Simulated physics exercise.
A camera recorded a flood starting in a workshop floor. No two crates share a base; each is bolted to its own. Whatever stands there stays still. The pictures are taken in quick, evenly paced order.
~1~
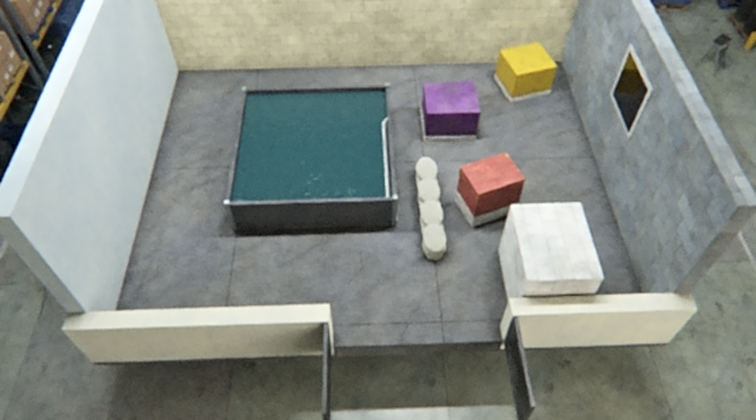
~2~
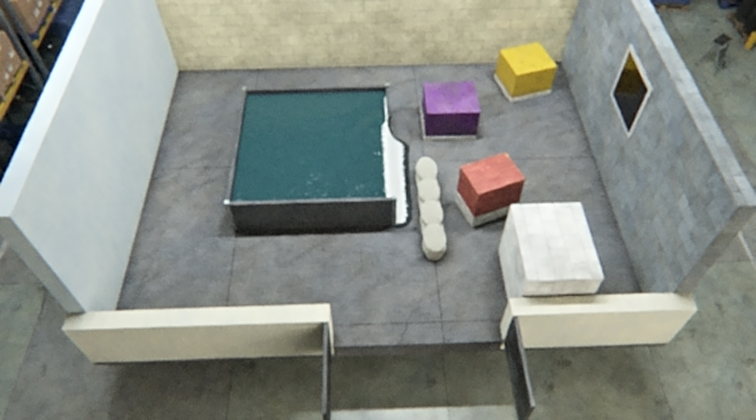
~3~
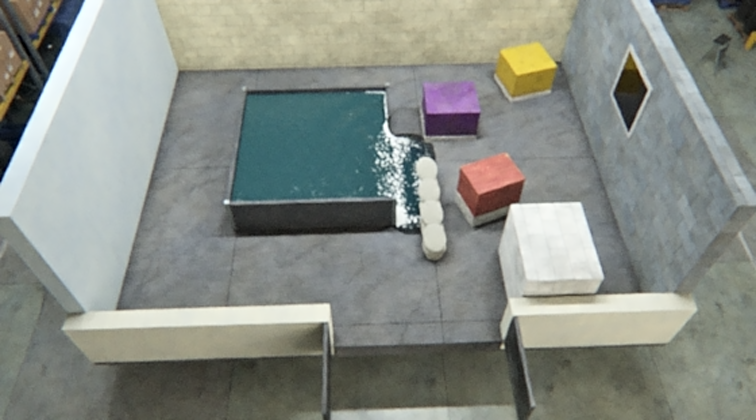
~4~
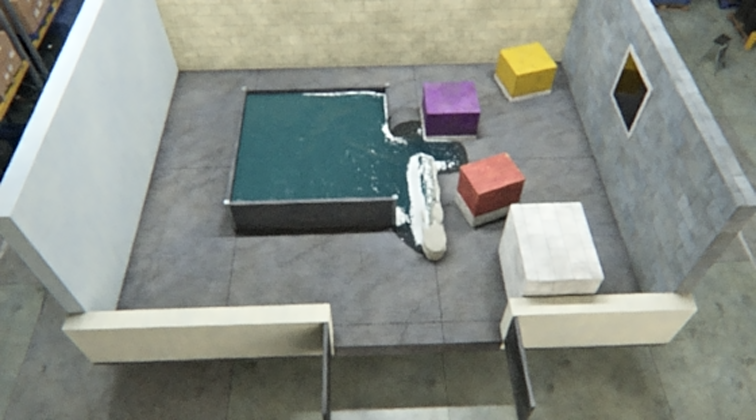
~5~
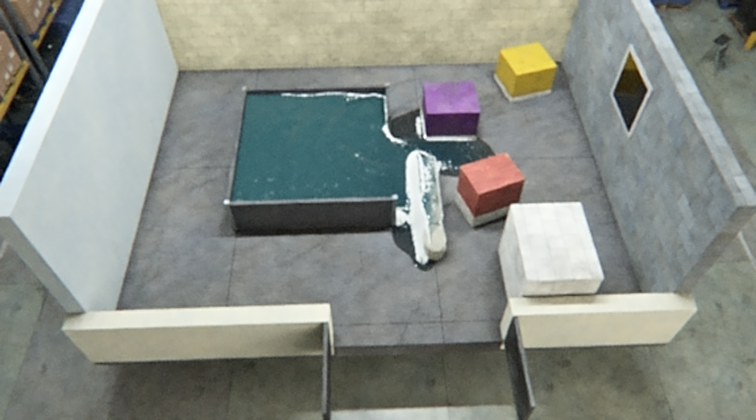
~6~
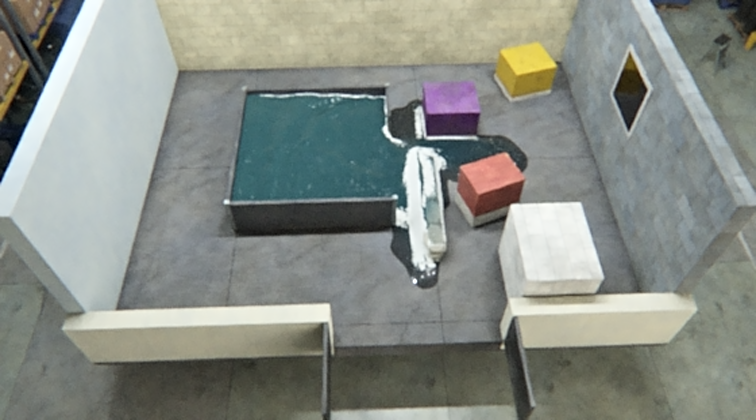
The footage shows a dark tank of green water in a walled enclosure releasing its contents from the right side, the foamy flow washing over a row of pale rounded posts and spreading between the purple and red crates.
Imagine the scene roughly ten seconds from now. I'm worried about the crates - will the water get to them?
Here is how it goes: The red crate is spared; the yellow crate gets water on it; the purple crate gets water on it.
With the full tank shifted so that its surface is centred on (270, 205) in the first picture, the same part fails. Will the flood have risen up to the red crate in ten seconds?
Red crate: Untouched.
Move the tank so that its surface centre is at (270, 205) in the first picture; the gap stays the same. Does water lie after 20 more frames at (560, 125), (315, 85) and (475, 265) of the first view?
Taking the three spots in order: Bare, swamped, swamped.
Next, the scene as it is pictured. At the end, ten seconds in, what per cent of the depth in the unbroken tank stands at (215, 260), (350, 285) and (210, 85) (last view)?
Readings in sequence: 2, 2, 14 percent.
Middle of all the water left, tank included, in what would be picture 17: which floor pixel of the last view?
My pick is pixel (375, 170).
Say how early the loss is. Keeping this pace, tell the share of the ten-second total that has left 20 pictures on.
By my reckoning, 40 %.
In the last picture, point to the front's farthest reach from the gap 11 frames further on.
Front's tip: Near (559, 63).
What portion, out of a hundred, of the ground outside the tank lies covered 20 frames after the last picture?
I'd estimate some 60 per cent.
A moment on, water covers 30 % of the floor; the red crate water round its plinth, the yellow crate not reached, the purple crate water round its plinth.
Next, water covers 40 % of the floor; the red crate water round its plinth, the yellow crate water round its plinth, the purple crate water round its plinth.
Then, water covers 60 % of the floor; the red crate water round its plinth, the yellow crate water round its plinth, the purple crate water round its plinth.
Later, water covers 75 % of the floor; the red crate water round its plinth, the yellow crate water round its plinth, the purple crate water round its plinth.
In the end, water covers 90 % of the floor; the red crate stayed above the water, the yellow crate was topped, the purple crate was topped.
